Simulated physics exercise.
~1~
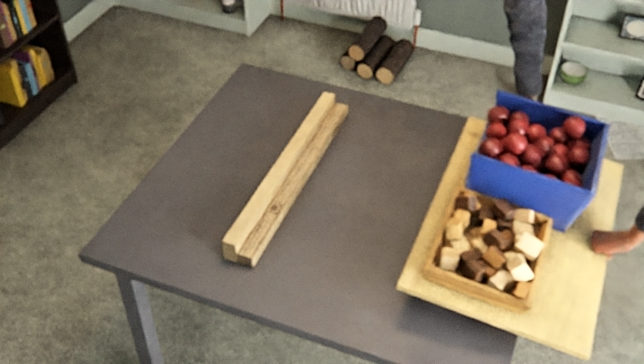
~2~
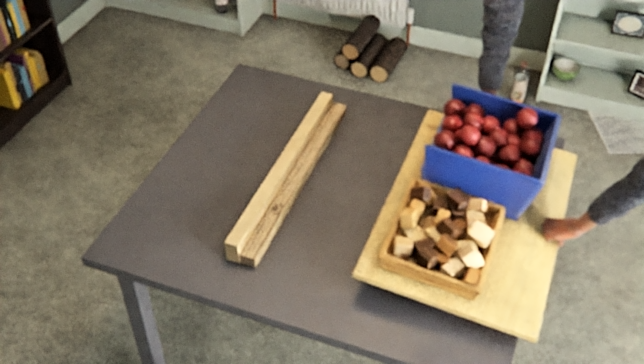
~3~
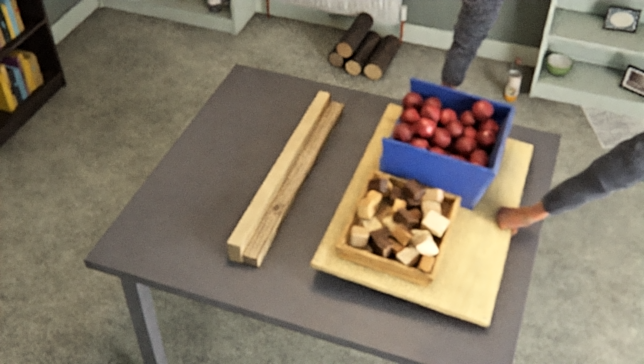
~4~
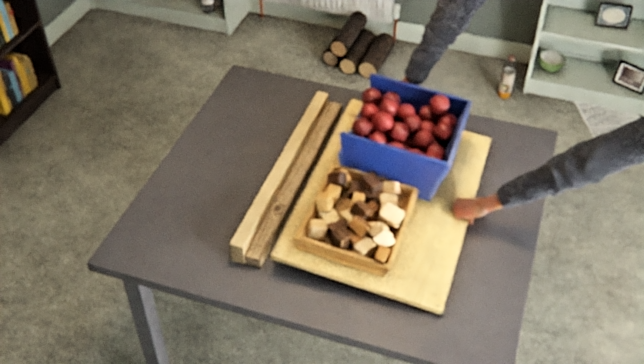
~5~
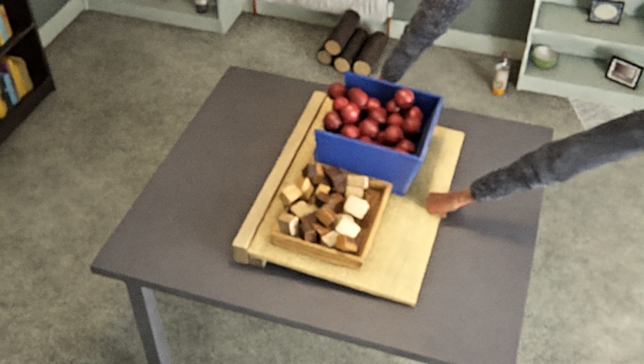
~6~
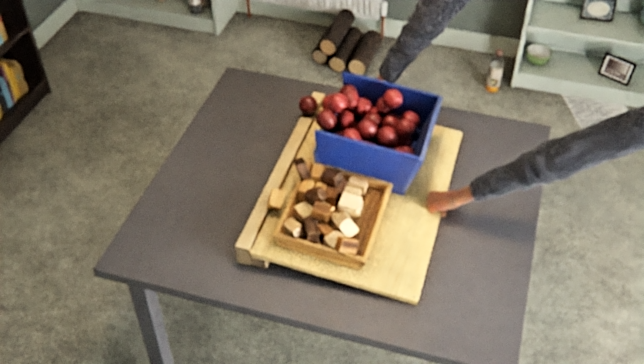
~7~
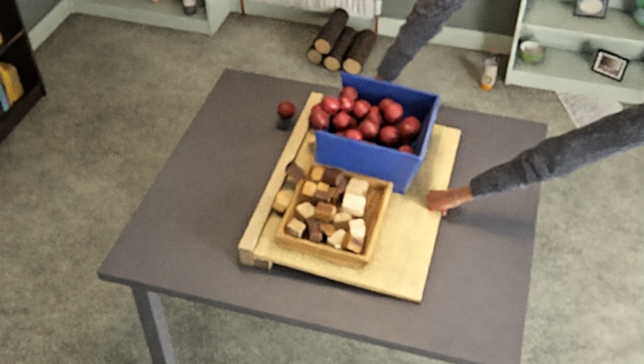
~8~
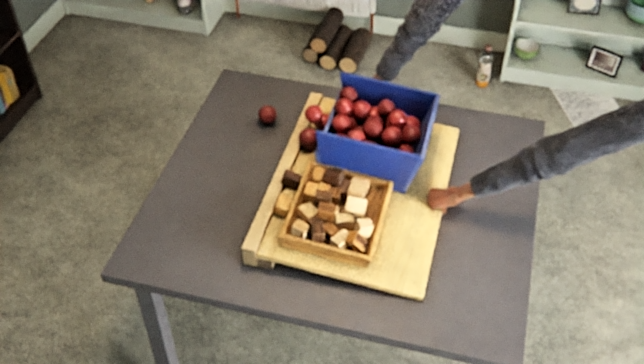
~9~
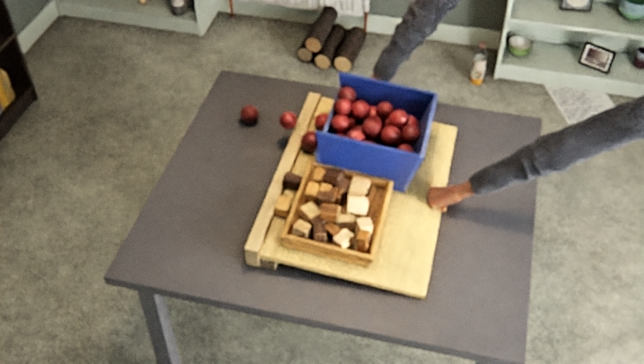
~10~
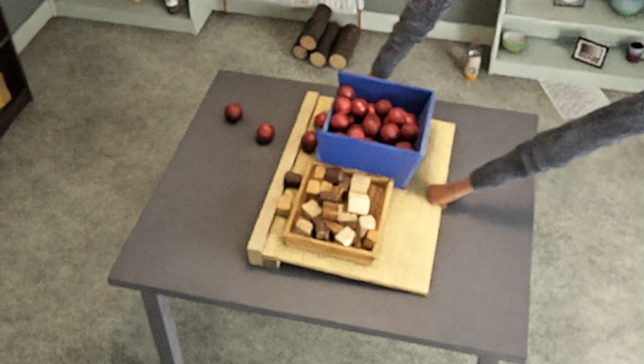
Red apples spilling from a blue tub onto a grey table as two hands slide a loaded board left against a wooden batten.
